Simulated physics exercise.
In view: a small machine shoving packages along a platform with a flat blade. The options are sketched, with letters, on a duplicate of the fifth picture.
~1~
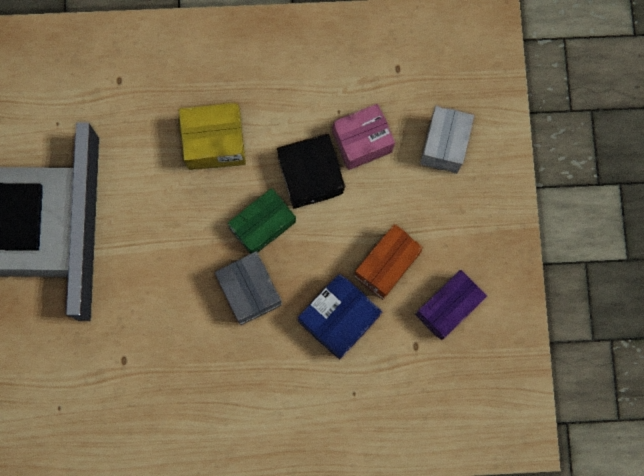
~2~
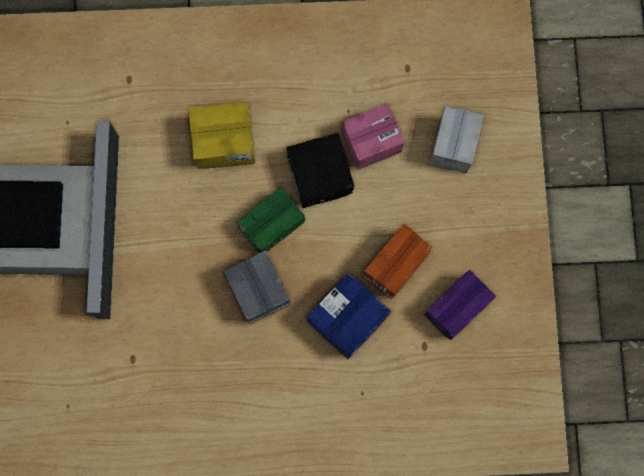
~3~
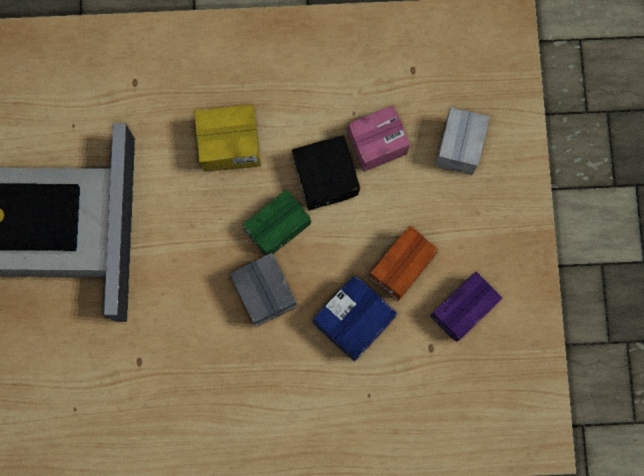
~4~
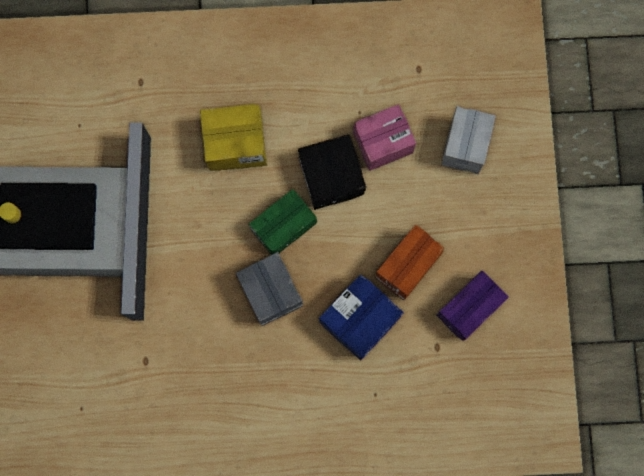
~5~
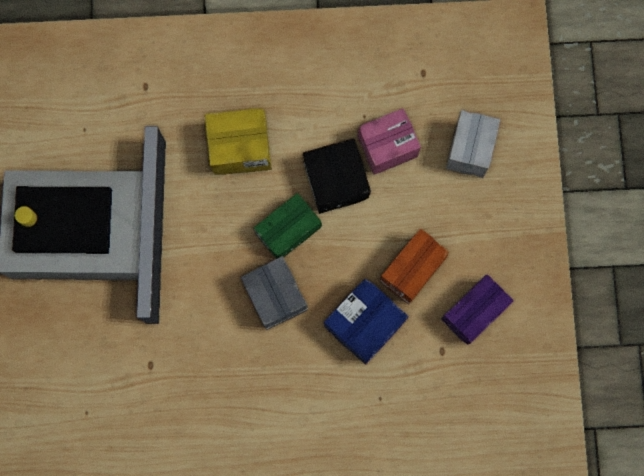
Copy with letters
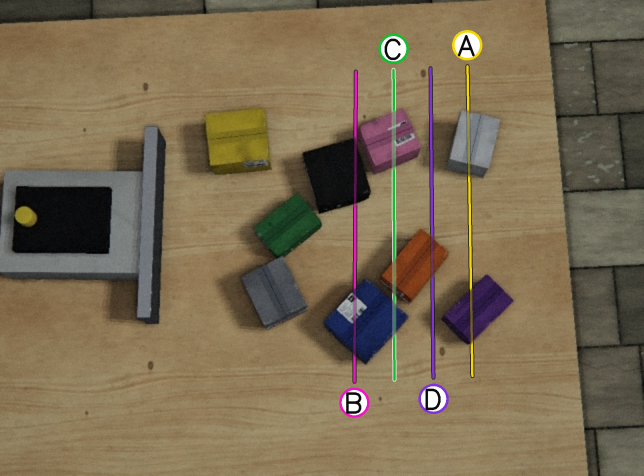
A small grey machine with a flat blade moves right, nearing motionless coloured packages on wood.
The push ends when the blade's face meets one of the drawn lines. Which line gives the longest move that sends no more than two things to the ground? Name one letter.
It can go as far as A.
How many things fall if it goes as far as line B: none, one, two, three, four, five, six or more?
The count is none.
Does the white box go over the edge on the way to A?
Yes.
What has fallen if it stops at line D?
It is the white box.
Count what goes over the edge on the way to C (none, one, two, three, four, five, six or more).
In all, none.
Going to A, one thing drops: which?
It is the white box.
On the marked copy, A at (470, 217); B at (355, 222); C at (394, 220); D at (432, 218).
Taking A. A third of the way, robot (185, 214); yellow box (302, 143); pink parcel (406, 141).
Two thirds of the way, robot (301, 208); white box (514, 136); purple parcel (504, 316).
When it is over, robot (392, 204); white box over the edge; black parcel (558, 176); one fallen.
As for the rest, B is within the limit but short; C is within the limit but short; D is within the limit but short.
